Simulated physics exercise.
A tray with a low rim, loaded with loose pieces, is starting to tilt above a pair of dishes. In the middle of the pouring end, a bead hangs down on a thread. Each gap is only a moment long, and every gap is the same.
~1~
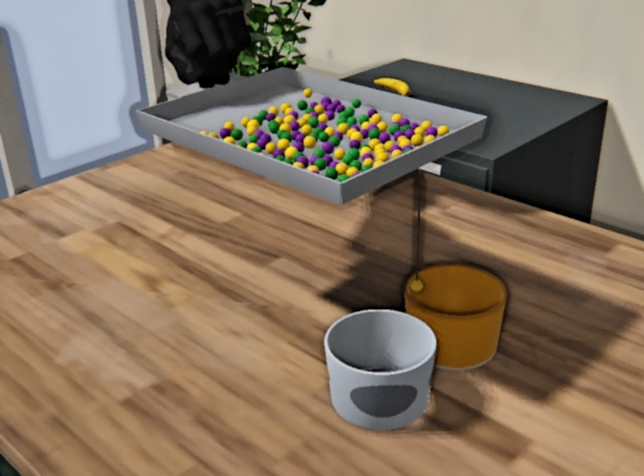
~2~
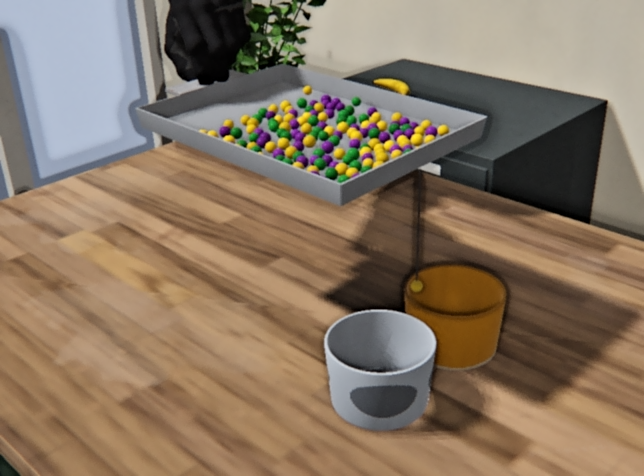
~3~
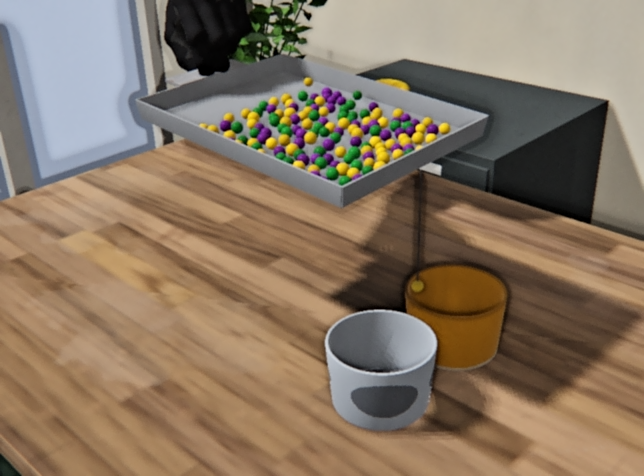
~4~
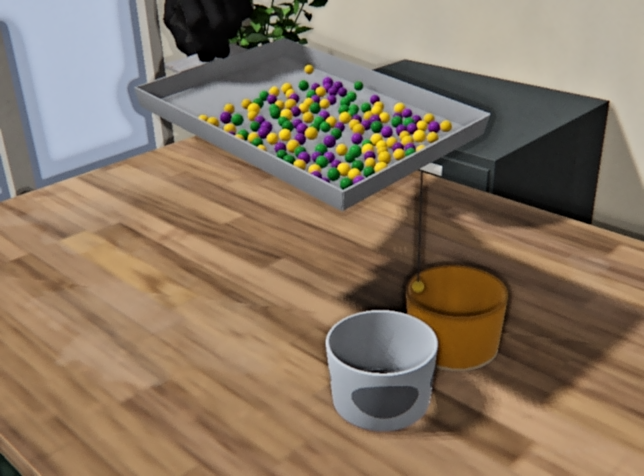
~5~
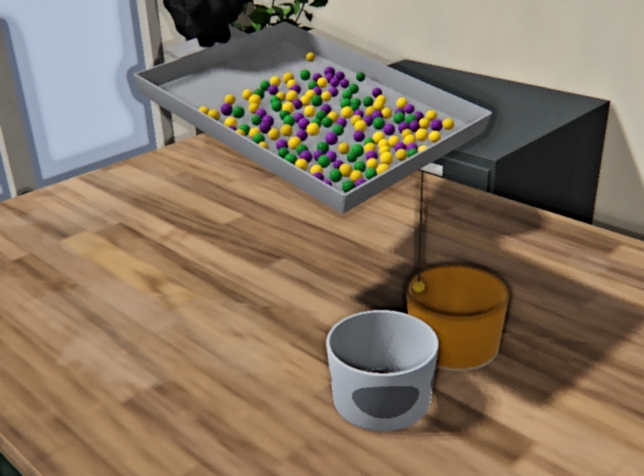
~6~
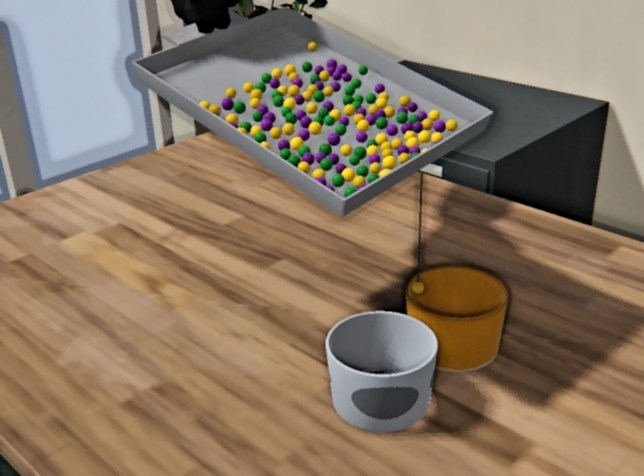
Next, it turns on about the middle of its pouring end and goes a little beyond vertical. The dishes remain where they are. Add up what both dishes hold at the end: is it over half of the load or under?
It comes to over half.
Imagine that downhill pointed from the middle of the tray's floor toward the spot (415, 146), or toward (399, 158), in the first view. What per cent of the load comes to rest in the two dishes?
The first try yields 30 percent and the second 30 percent.
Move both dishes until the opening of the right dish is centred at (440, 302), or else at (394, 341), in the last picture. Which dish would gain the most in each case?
First place: The leftmost one; second place: The rightmost one.
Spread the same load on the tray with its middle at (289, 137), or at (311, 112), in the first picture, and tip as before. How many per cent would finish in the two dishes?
Estimates in order: 70 percent, 70 percent.
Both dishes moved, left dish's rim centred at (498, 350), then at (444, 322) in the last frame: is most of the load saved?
The dishes end up with the lesser share in the first try and the lesser share in the second.
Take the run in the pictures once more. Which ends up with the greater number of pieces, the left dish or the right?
It turns out to be the left-positioned one.
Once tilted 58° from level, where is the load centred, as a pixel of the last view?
Somewhere near pixel (367, 131).
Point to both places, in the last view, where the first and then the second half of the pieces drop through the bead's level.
(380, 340) for the early half, (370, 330) for the late half.
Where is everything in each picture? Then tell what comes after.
In the first frame, corners of the pouring end at (340, 181) and (482, 117), level; middle of the load at (324, 137), round plastic beads; left dish at (423, 387); right dish at (495, 331); bead on its thread at (417, 286).
In the second frame, corners of the pouring end at (340, 182) and (482, 117), level; middle of the load at (324, 136).
In the third frame, corners of the pouring end at (342, 185) and (484, 115), tipped barely, lowest at the left corner; middle of the load at (325, 132).
In the fourth frame, corners of the pouring end at (343, 189) and (485, 114), tipped a little, lowest at the left corner; middle of the load at (326, 127).
In the fifth frame, corners of the pouring end at (344, 192) and (487, 112), tipped a little, lowest at the left corner; middle of the load at (327, 122).
In the sixth frame, corners of the pouring end at (344, 197) and (488, 112), tipped clearly, lowest at the left corner; middle of the load at (330, 121), nearly all on the move; left dish at (424, 389); right dish at (497, 333).
Soon after the last picture, tray tipped steeply; all on the tray.
A little later, tray tipped right over; about a third on the tray; about a third in the left dish; about a quarter outside both; about a quarter in the air.
Later still, tray tipped past a quarter turn; most in the left dish; about a quarter outside both.
By the end, tray tipped past a quarter turn; most in the left dish; none in the right dish; about a quarter outside both.
